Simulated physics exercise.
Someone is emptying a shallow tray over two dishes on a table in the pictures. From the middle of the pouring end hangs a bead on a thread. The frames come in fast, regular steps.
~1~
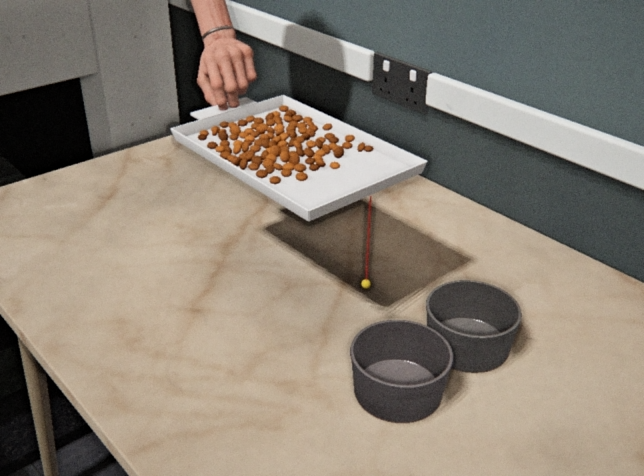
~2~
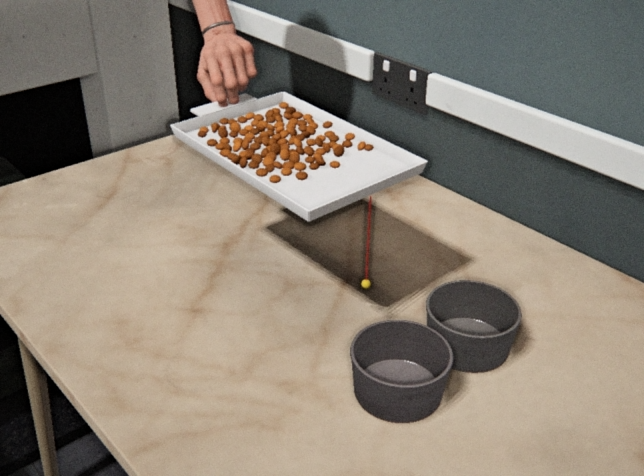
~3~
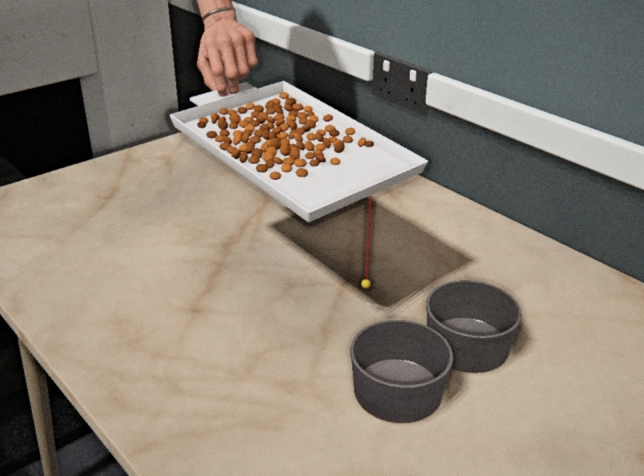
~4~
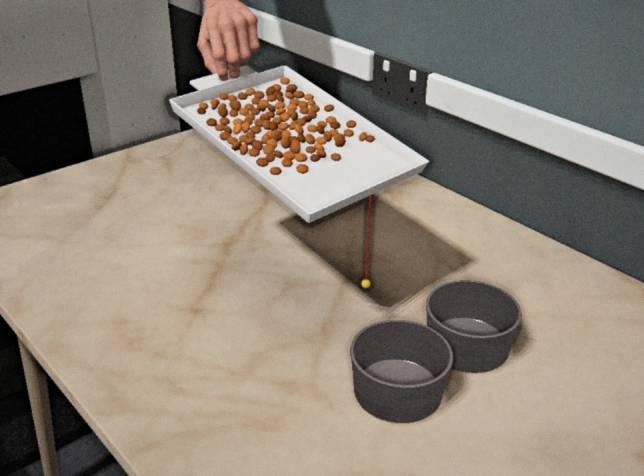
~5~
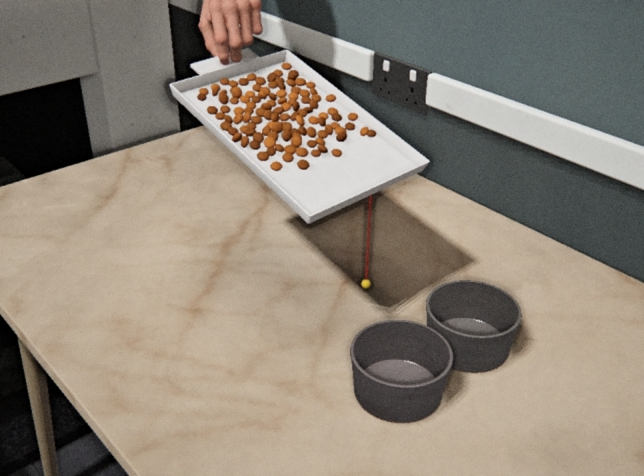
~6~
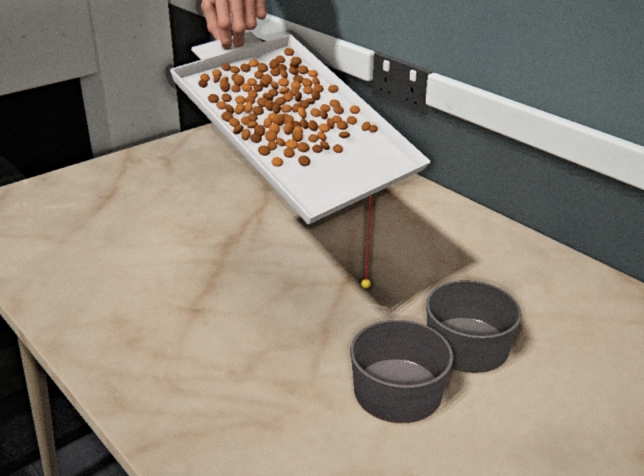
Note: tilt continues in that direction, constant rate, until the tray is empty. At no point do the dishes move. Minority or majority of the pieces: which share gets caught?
It looks like most goes past the dishes, when all's done.
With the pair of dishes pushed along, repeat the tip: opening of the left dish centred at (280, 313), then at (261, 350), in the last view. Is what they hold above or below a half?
In turn: Under half; less than half.
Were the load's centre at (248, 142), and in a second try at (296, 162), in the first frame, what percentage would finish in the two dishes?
First case: Some 50 %; second case: Some 30 %.
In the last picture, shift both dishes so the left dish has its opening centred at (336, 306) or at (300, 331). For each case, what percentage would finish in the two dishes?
20 per cent the first time, 40 per cent the second time.
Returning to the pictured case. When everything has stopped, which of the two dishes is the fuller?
The one that comes out ahead is the leftward one.
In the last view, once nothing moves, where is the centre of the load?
I'd place the middle at about (372, 374).
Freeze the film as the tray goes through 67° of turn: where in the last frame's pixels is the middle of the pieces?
Roughly (358, 197).
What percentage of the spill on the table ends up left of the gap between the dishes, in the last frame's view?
That comes to about 90 per cent of the pieces.
Soon after the last picture, tray tipped steeply; about two thirds on the tray; a stray few in the left dish; about a third in the air.
A little later, tray tipped past a quarter turn; a stray few on the tray; about a quarter in the left dish; a stray few in the right dish; about half outside both; about a quarter in the air.
Later still, tray tipped past a quarter turn; about a quarter in the left dish; a small part in the right dish; about two thirds outside both.
At rest, tray tipped past a quarter turn; about a quarter in the left dish; a small part in the right dish; about two thirds outside both.
